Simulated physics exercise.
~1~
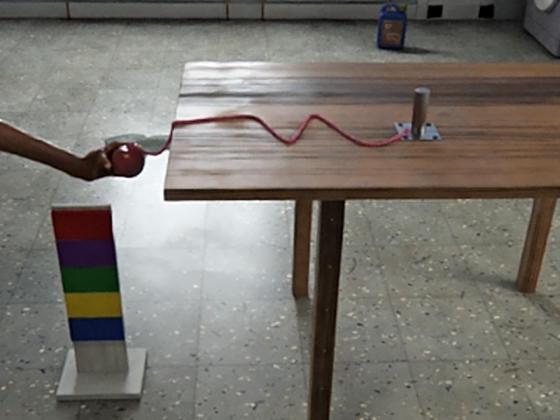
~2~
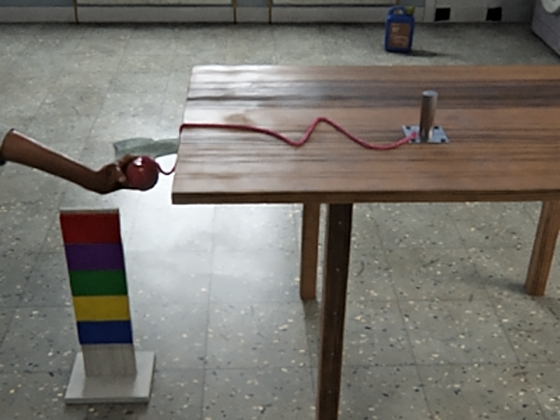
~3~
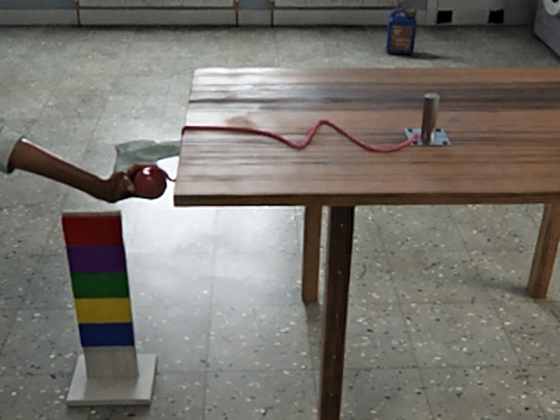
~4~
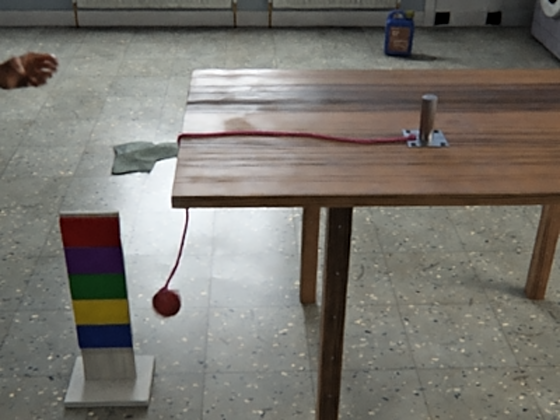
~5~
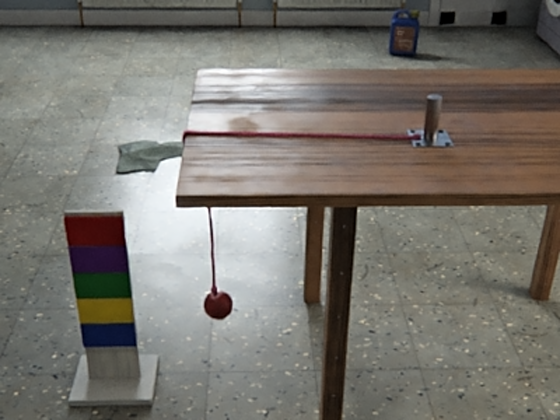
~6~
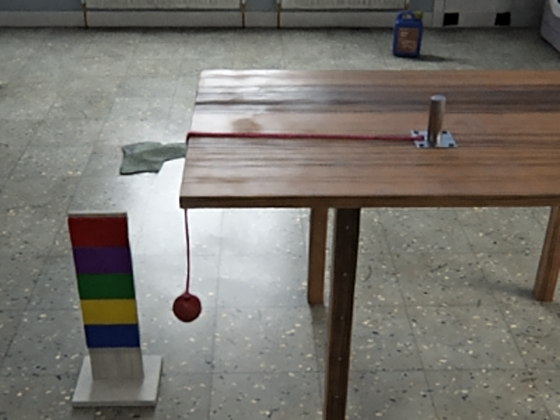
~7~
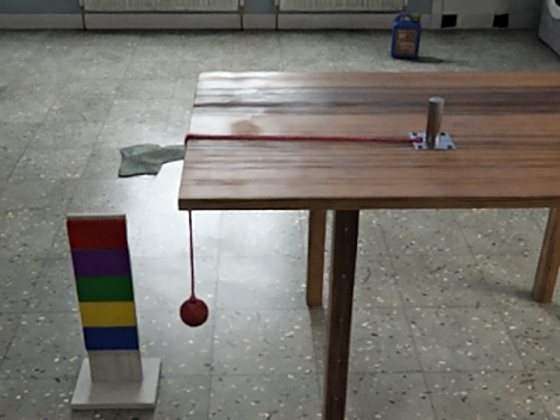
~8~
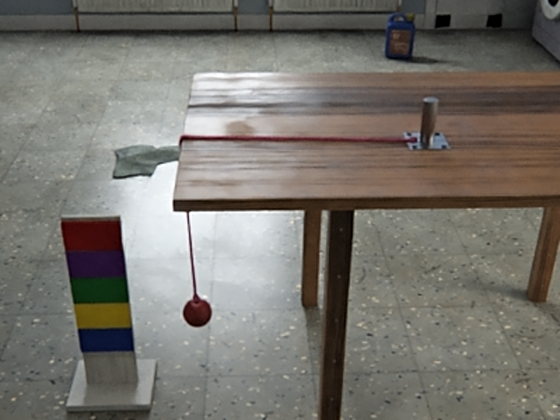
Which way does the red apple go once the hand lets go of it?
The red apple moves down, dropping past the end of the table until it hangs on its cord.
